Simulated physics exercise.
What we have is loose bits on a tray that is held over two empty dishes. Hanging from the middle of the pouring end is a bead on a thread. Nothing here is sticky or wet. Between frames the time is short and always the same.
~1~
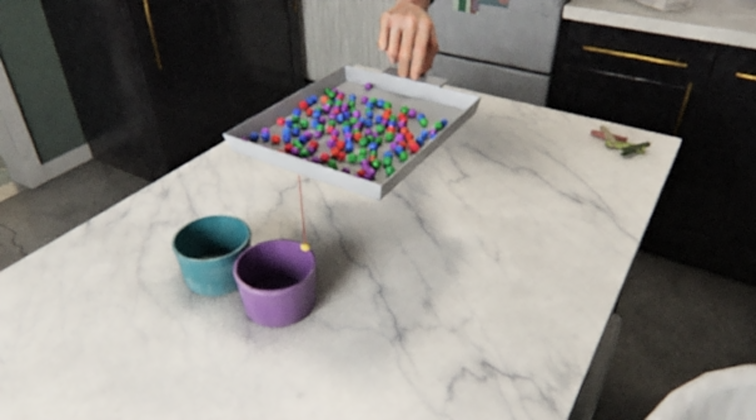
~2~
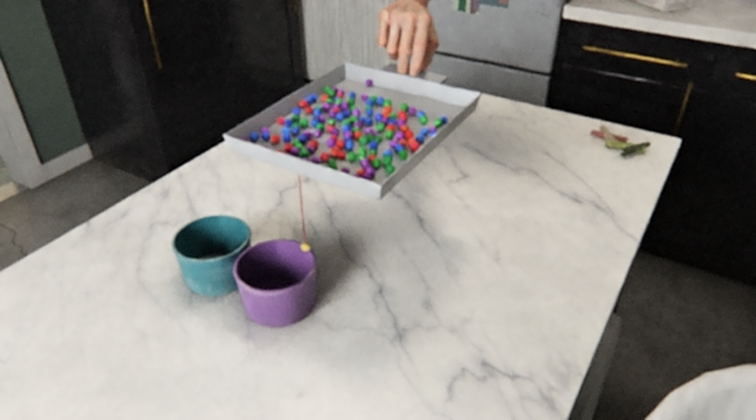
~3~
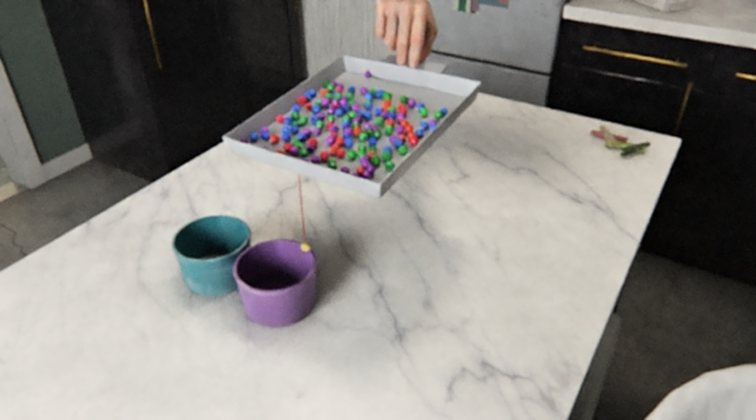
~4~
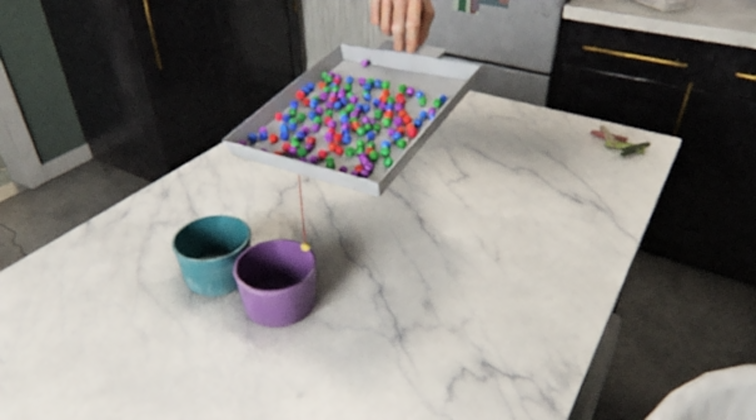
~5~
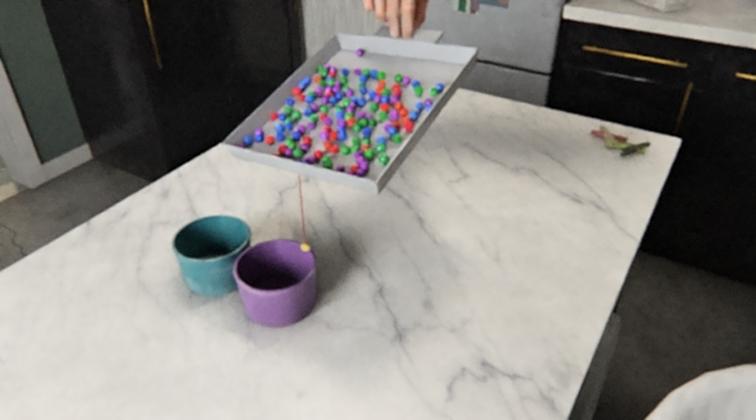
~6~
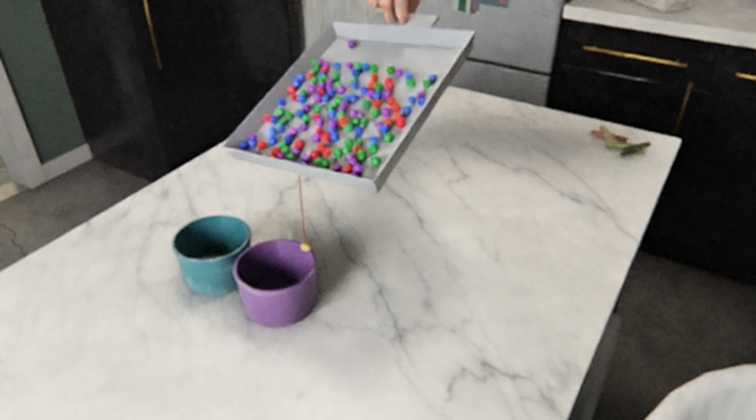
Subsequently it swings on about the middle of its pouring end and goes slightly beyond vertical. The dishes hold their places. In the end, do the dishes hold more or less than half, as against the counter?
They hold more than half.
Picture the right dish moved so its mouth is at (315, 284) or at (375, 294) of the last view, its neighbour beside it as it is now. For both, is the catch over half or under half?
At place one the bulk; at place two the minor share.
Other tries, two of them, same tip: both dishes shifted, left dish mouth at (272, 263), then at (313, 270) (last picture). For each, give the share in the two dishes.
40 %, then 0 %.
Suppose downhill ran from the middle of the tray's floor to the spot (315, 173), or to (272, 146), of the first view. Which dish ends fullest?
One gives the rightmost dish and two gives the leftmost dish.
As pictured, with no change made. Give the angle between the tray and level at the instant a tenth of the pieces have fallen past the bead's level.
80°, roughly.
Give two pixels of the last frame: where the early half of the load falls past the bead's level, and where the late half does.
I'd place the first part at (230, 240) and the rest at (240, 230).
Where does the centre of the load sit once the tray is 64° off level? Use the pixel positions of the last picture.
About (271, 145).
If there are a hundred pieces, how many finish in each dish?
The share is 50 per cent in the left dish and 40 per cent in the right dish.
Soon, tray tipped steeply; nearly all on the tray; a stray few in the left dish; a stray few in the air.
A while on, tray tipped past a quarter turn; a small part on the tray; about a quarter in the right dish; about a third in the left dish; a small part outside both; about a quarter in the air.
Towards the end, tray tipped past a quarter turn; about a third in the right dish; about half in the left dish; a small part outside both.
Finally, tray tipped past a quarter turn; about a third in the right dish; about half in the left dish; a small part outside both.
